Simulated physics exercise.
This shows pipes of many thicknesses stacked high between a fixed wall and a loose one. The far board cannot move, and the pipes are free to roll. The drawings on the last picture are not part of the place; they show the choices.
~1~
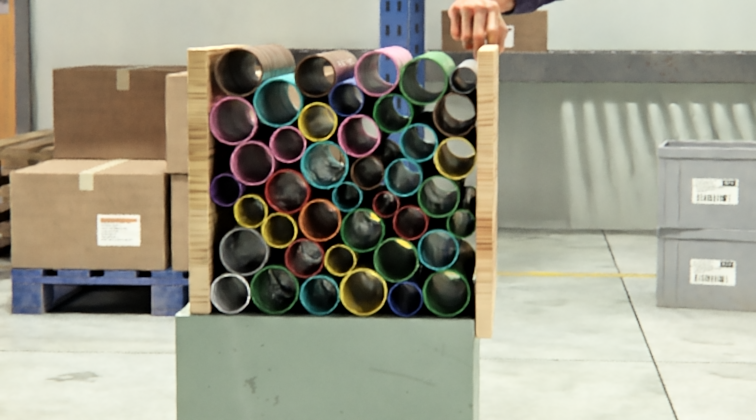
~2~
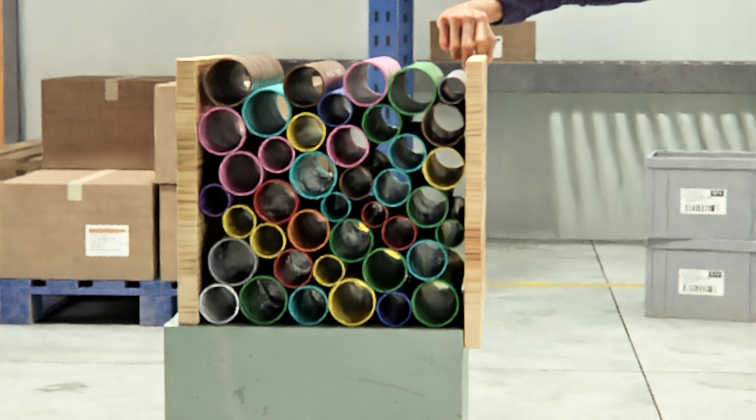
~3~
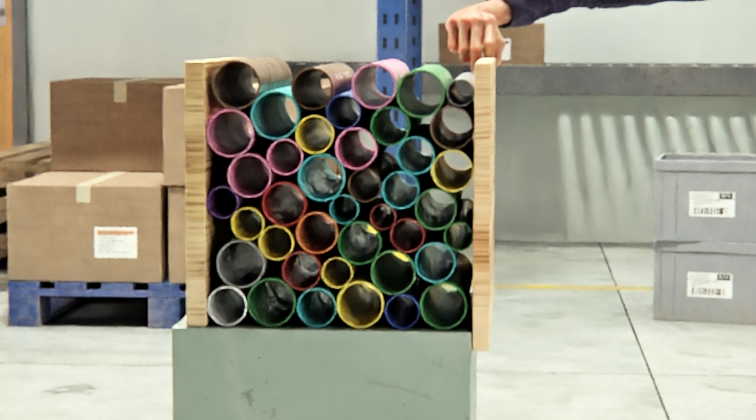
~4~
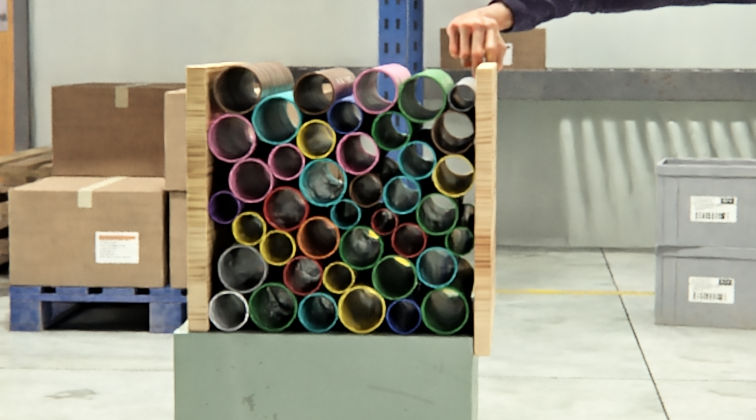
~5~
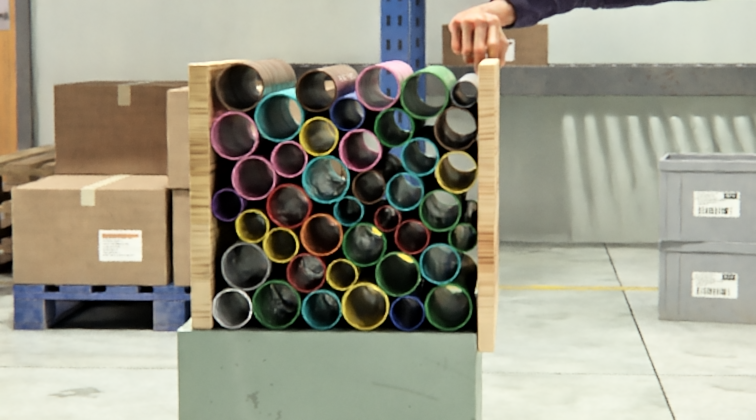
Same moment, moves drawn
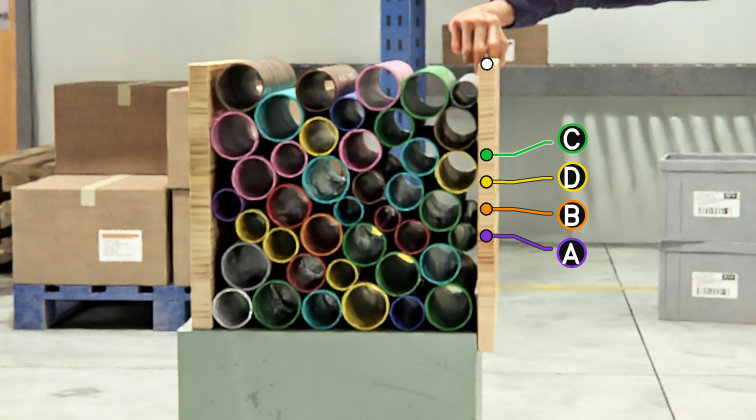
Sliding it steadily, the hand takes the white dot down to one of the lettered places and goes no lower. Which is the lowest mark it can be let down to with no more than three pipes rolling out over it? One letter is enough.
It can be let down to D.
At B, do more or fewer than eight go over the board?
It loses fewer than eight.
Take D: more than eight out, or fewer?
Fewer than eight.
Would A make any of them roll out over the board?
Yes, at A.
On the copy, A at (486, 236); B at (486, 209); C at (487, 154); D at (486, 182); the white dot at (487, 64).
On D. First, top of the board (479, 119).
Then, top of the board (478, 181).
Finally, top of the board (478, 181), three out over the board.
By contrast, A more than three out over the board; B four out over the board; C three out over the board.
